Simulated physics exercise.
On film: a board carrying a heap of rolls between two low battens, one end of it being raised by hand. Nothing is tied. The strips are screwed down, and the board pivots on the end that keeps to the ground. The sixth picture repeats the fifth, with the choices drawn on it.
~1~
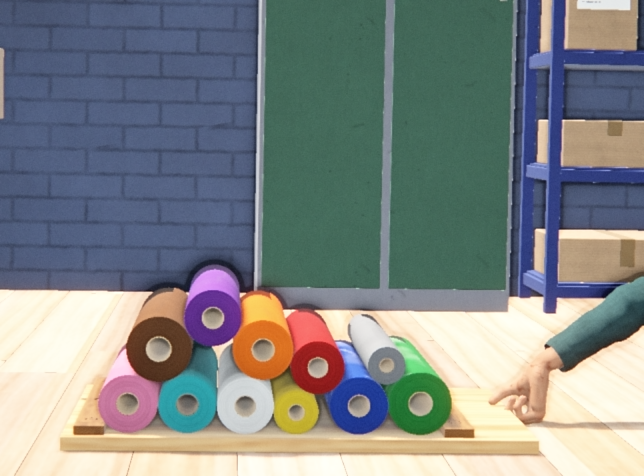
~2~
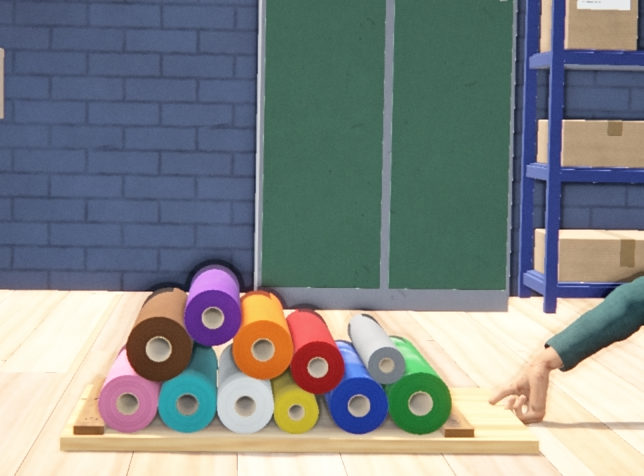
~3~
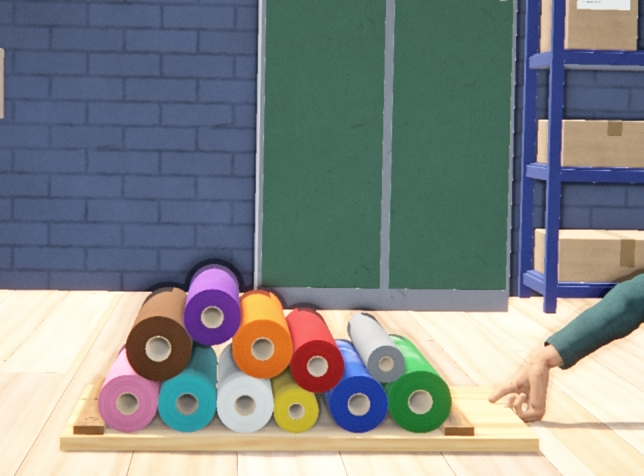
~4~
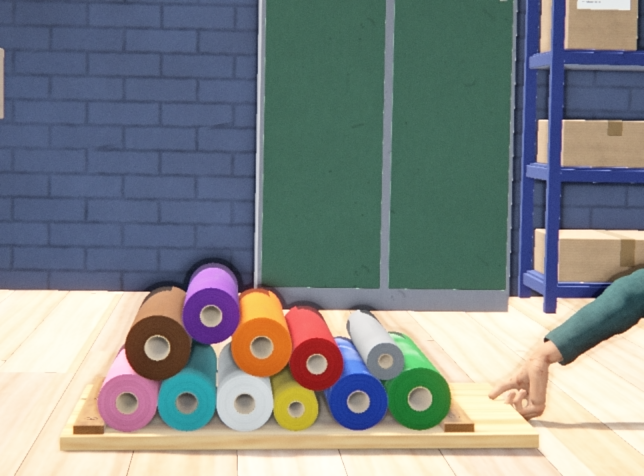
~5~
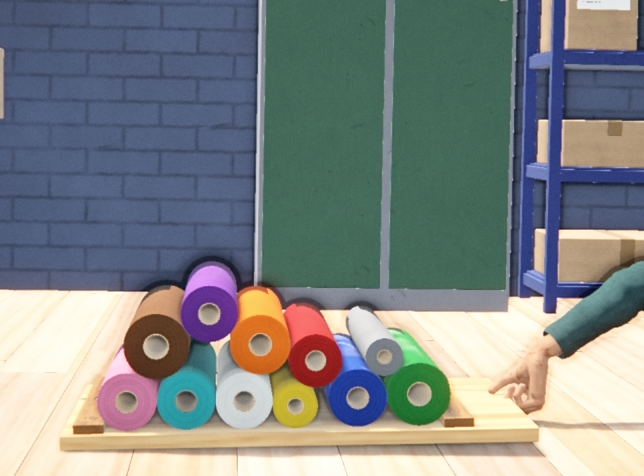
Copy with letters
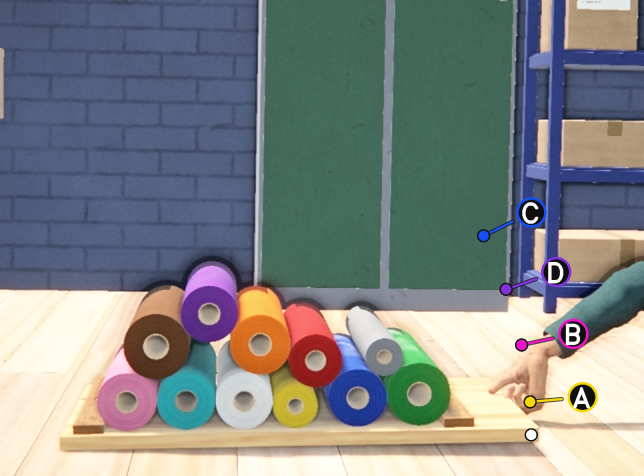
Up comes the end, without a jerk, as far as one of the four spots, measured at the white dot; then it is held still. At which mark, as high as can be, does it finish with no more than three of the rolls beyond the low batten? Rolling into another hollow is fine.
No higher than D.
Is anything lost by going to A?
At A: No.
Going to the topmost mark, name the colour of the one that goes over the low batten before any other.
It is the brown one.
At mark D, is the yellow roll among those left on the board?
The yellow roll: Yes.
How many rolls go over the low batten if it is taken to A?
It comes to none.
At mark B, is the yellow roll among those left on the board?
Yes, with B.
On the marked copy, A at (530, 402); B at (522, 345); C at (484, 236); D at (506, 289); the white dot at (531, 435).
Taking D. A third of the way, board at 17°.
Two thirds of the way, board at 20°.
When it is over, board at 20°, three over the low batten (brown, orange, purple).
As for the rest, A none over the low batten; B none over the low batten; C eleven over the low batten.
